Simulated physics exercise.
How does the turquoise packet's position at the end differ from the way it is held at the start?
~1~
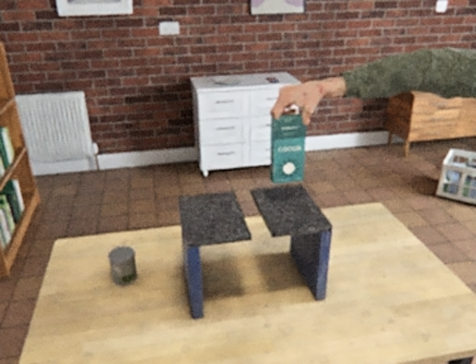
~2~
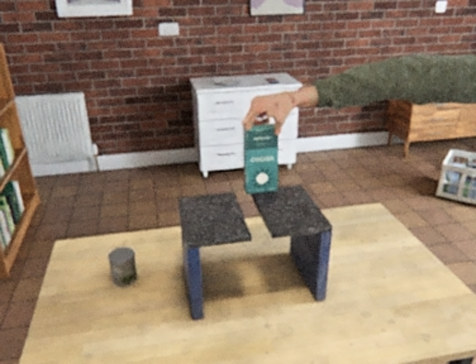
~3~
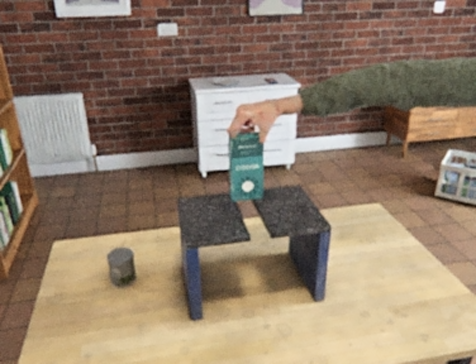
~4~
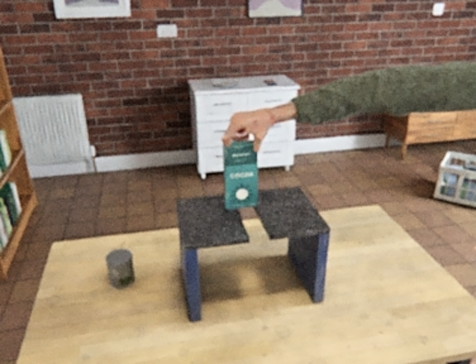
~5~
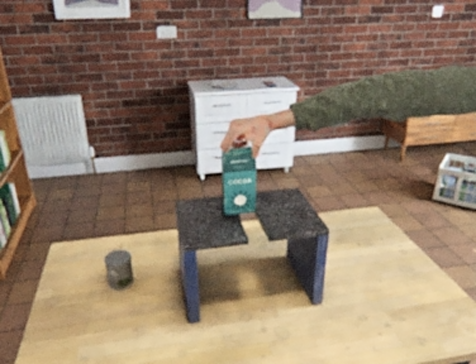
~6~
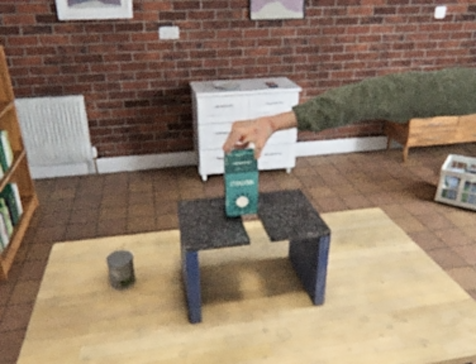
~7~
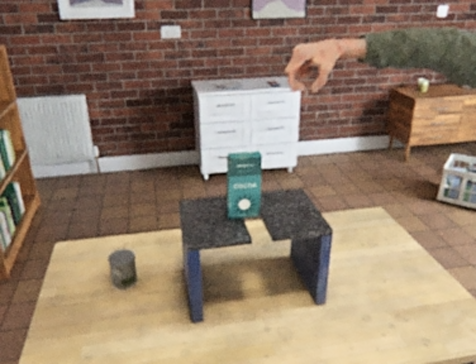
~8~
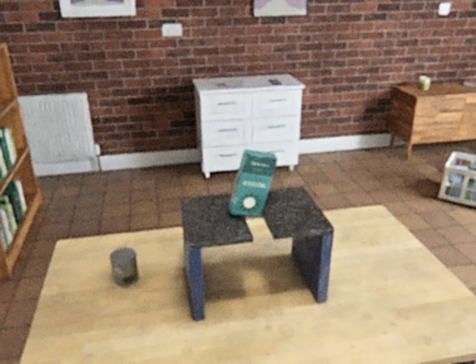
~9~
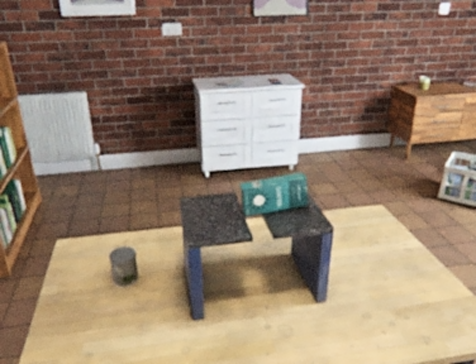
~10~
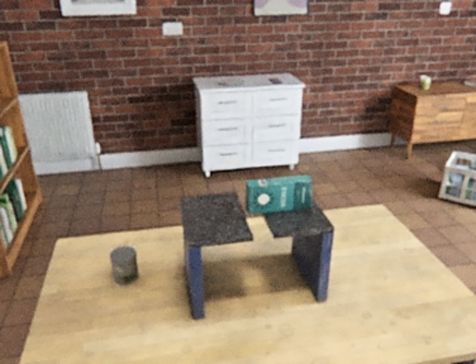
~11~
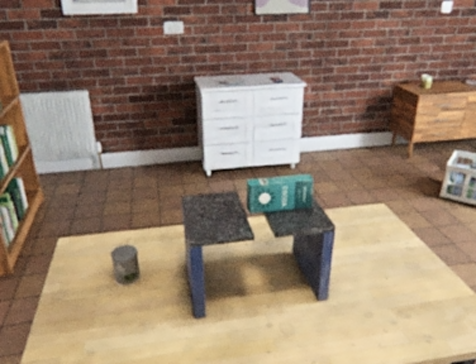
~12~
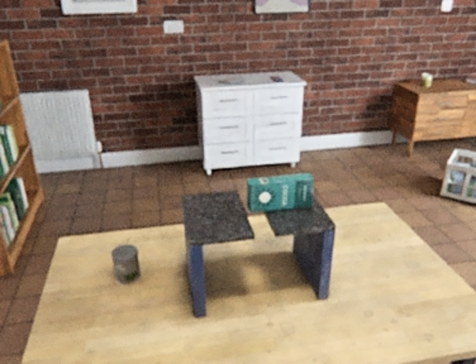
At the start the turquoise packet is held upright by the hand. At the end it lies on its side on top of the supports.
